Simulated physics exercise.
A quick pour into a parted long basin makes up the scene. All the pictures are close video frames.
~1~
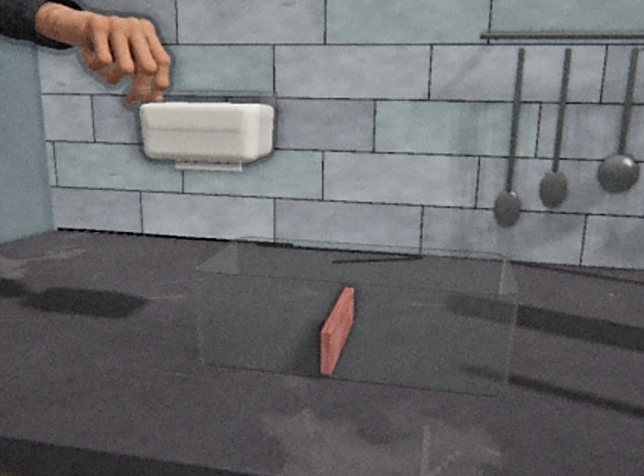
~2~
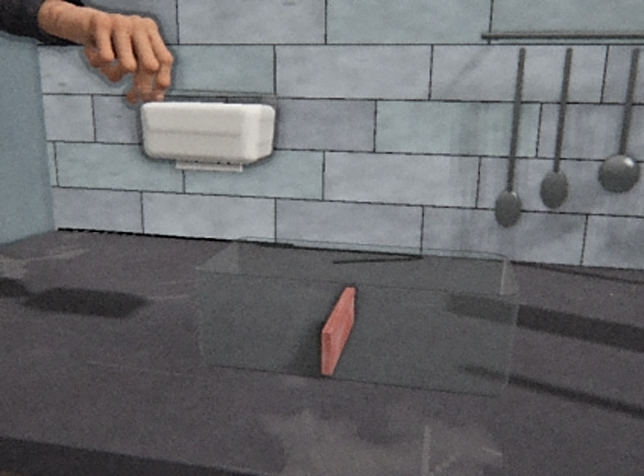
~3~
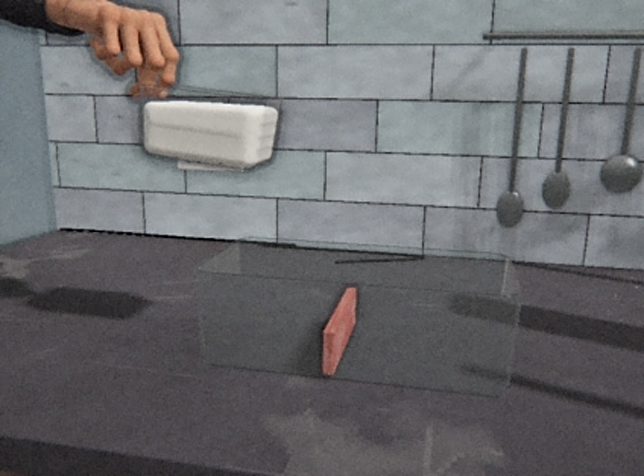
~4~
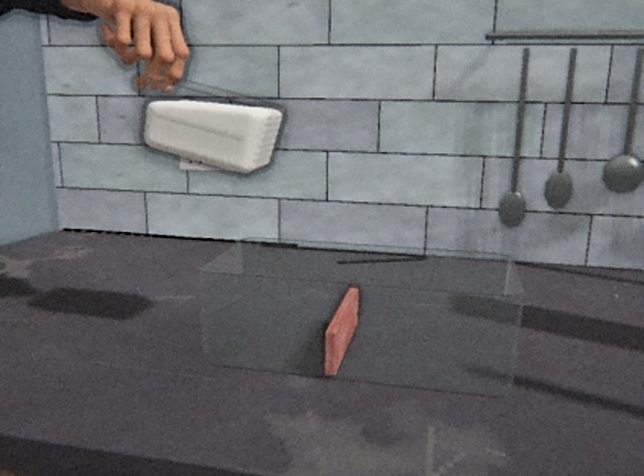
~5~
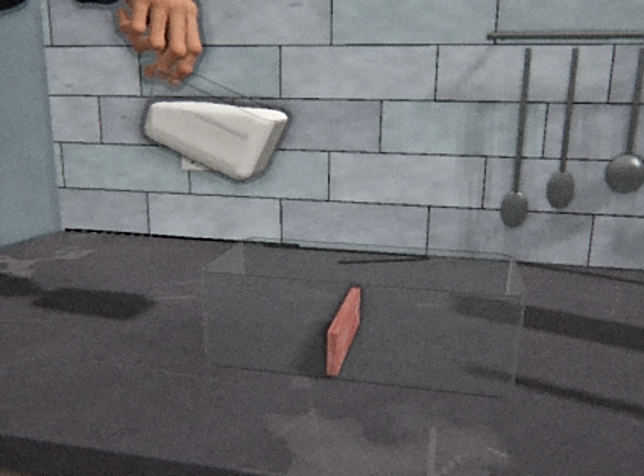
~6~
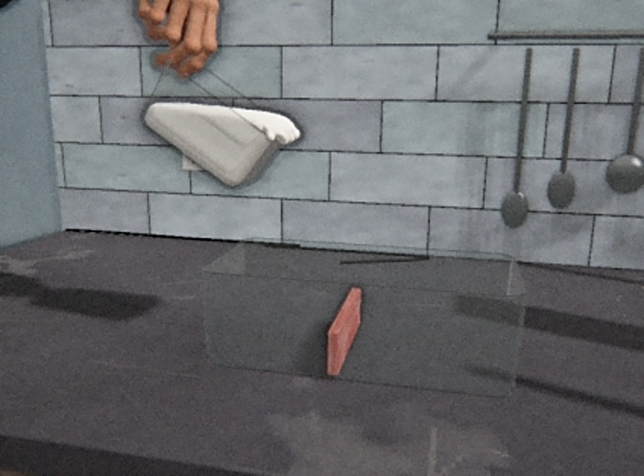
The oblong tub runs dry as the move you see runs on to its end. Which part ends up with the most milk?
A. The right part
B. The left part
B, the left part.
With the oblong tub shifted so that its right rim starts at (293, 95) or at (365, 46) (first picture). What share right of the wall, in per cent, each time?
It would come to near 60 per cent, and then near 90 per cent.
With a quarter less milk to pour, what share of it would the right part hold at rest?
Result: Around 5 per cent.
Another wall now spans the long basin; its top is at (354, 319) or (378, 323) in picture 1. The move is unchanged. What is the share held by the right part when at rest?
It works out to around 10 per cent for the first and around 15 per cent for the second.
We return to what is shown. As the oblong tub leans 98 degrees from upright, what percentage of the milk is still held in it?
15 %.
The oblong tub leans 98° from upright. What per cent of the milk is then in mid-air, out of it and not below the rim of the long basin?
That comes to near 40 percent.
A moment on, the tilt is 98° and 17 per cent is still to pour, 32 is left of the wall and 14 right of it.
Next, the tilt is 117° and 1 per cent is still to pour, 75 is left of the wall and 17 right of it.
Then the tilt is 117° and 0 per cent is still to pour, 80 is left of the wall and 18 right of it.
Later the tilt is 117° and 0 per cent is still to pour, 80 is left of the wall and 19 right of it.
At rest 80 per cent lies left of the wall, 18 right of it and 2 outside.
